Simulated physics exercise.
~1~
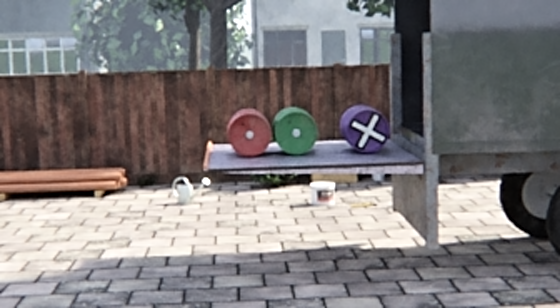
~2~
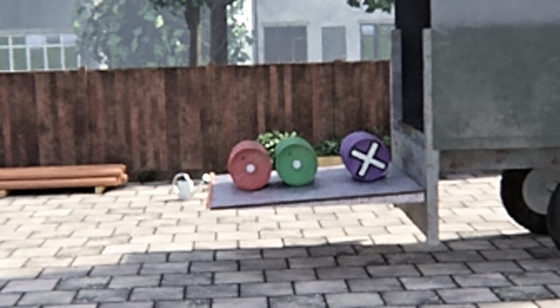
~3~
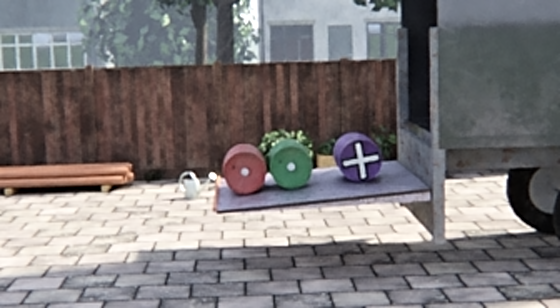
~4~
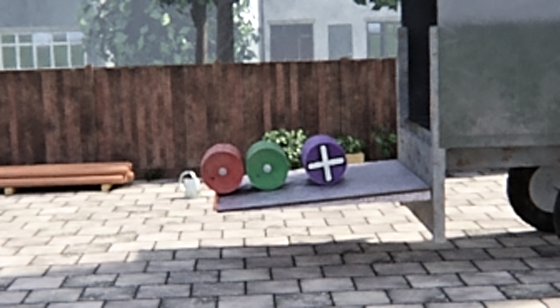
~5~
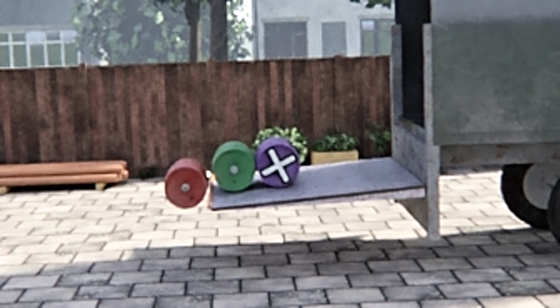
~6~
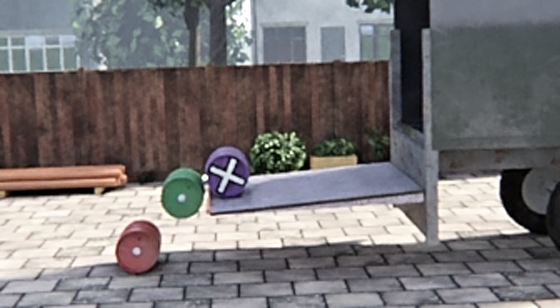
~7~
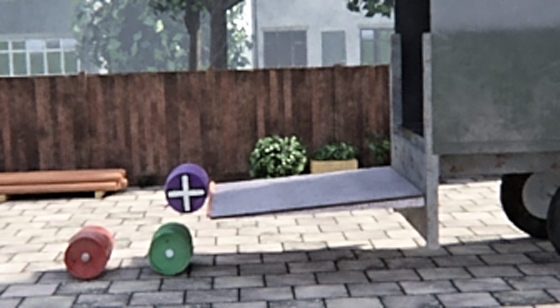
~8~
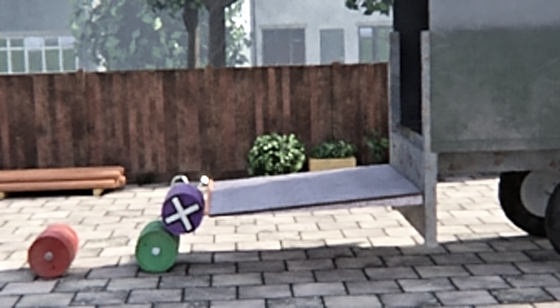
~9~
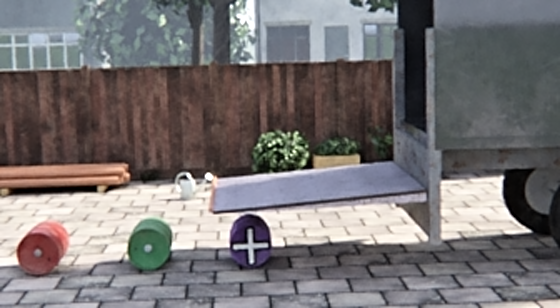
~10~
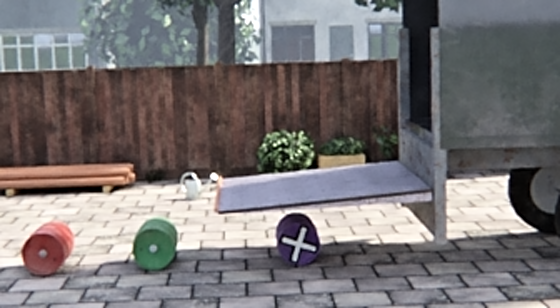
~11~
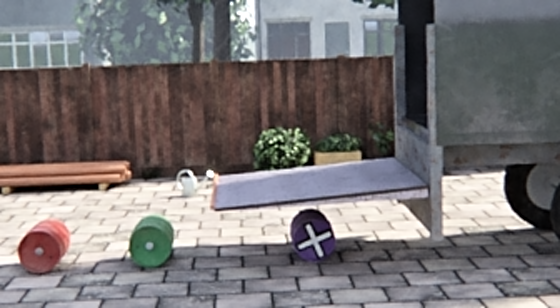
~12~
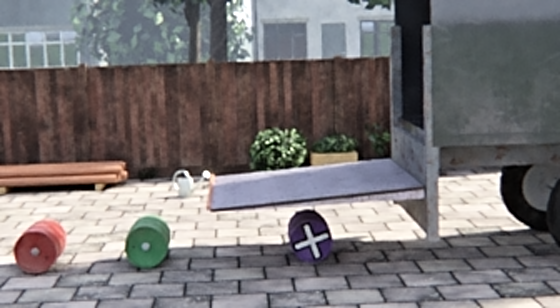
Three drums, red, green and purple with a white cross, sit in a row on a tail-lift plate at the back of a grey truck, seen from the side in a paved yard with a brown wooden fence. The plate lowers slightly and tips down toward the left, and the drums start rolling that way. Red drops off the outer edge first, green follows, and purple goes over last. Red and green settle on the paving at the left, while purple lands, rolls back to the right and stops beneath the empty, sloping plate.
